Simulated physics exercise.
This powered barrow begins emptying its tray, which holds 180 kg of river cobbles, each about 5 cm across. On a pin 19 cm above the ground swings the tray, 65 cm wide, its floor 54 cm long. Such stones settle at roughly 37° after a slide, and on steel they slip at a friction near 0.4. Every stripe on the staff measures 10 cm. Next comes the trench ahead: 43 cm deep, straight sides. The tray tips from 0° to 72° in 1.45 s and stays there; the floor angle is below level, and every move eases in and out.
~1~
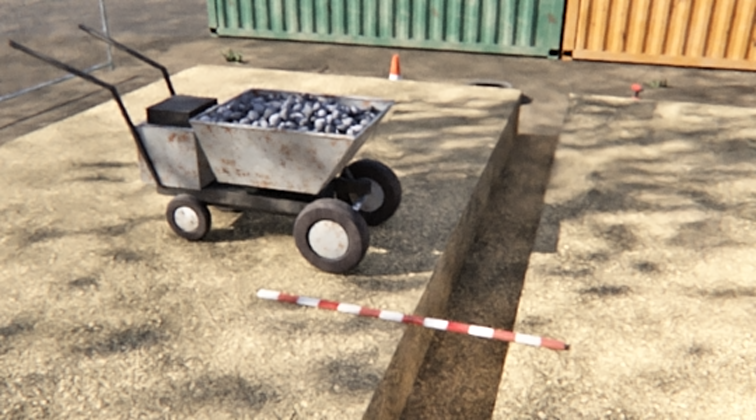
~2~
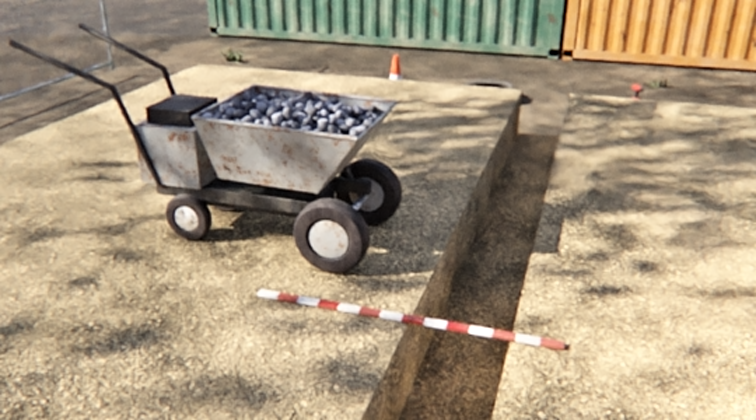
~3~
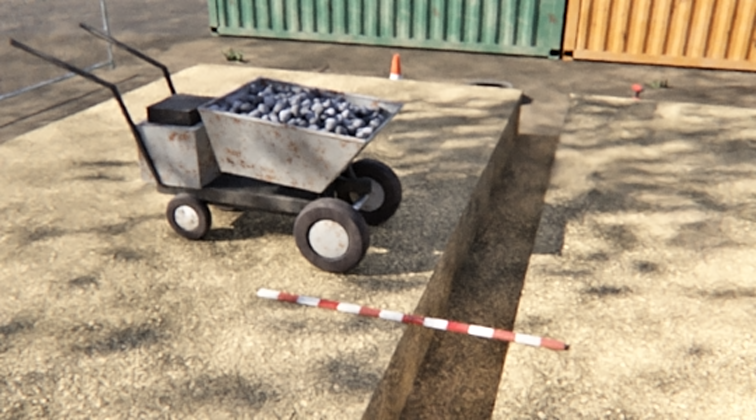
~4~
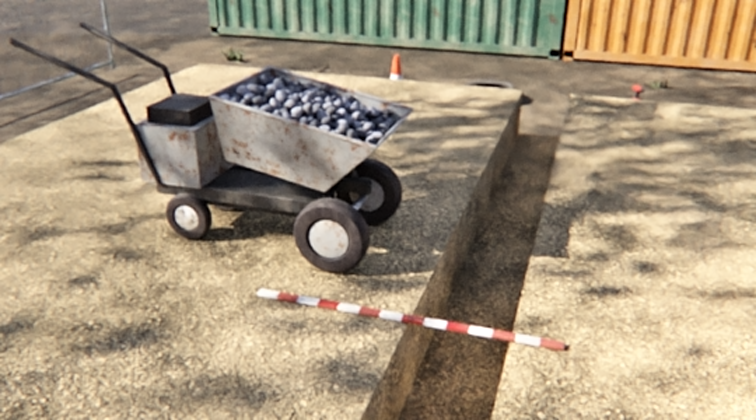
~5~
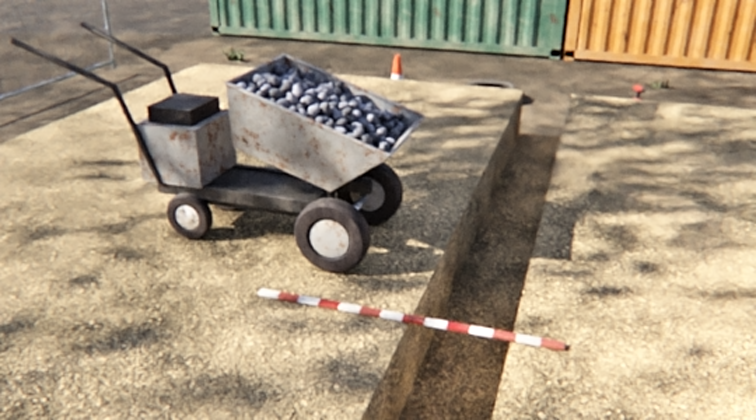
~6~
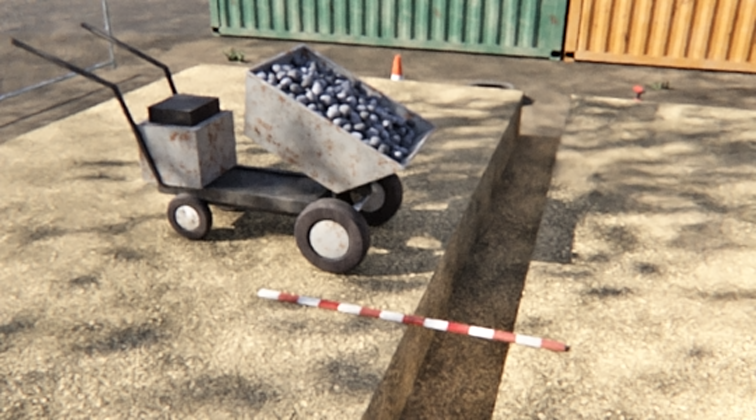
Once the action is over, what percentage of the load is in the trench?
About 98 in every hundred.
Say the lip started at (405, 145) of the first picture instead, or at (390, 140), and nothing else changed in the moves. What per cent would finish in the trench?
The first gives about 55 percent and the second about 70 percent.
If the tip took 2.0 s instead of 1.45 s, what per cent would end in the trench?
Roughly 100 per cent would.
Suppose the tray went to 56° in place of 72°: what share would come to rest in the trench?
Then about 50 per cent.
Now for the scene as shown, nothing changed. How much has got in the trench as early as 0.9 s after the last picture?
Around 40 per cent of it.
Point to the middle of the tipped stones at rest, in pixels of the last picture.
Roughly at pixel (486, 321).
Then, 0.5 s after the last picture the floor is at 61°, 99 % in the tray, 1 % in the trench; the foremost stones are at (467, 202).
Then, 0.9 s after the last picture the floor is at 72°, 59 % in the tray, 40 % in the trench, 1 % past the trench; the foremost stones are at (547, 275).
Then, 1.3 s after the last picture the floor is at 72°, 31 % in the tray, 67 % in the trench, 2 % past the trench; the foremost stones are at (601, 284).
Then, 3.2 s after the last picture the floor is at 72°, 0 % in the tray, 98 % in the trench, 2 % past the trench; the foremost stones are at (632, 287).
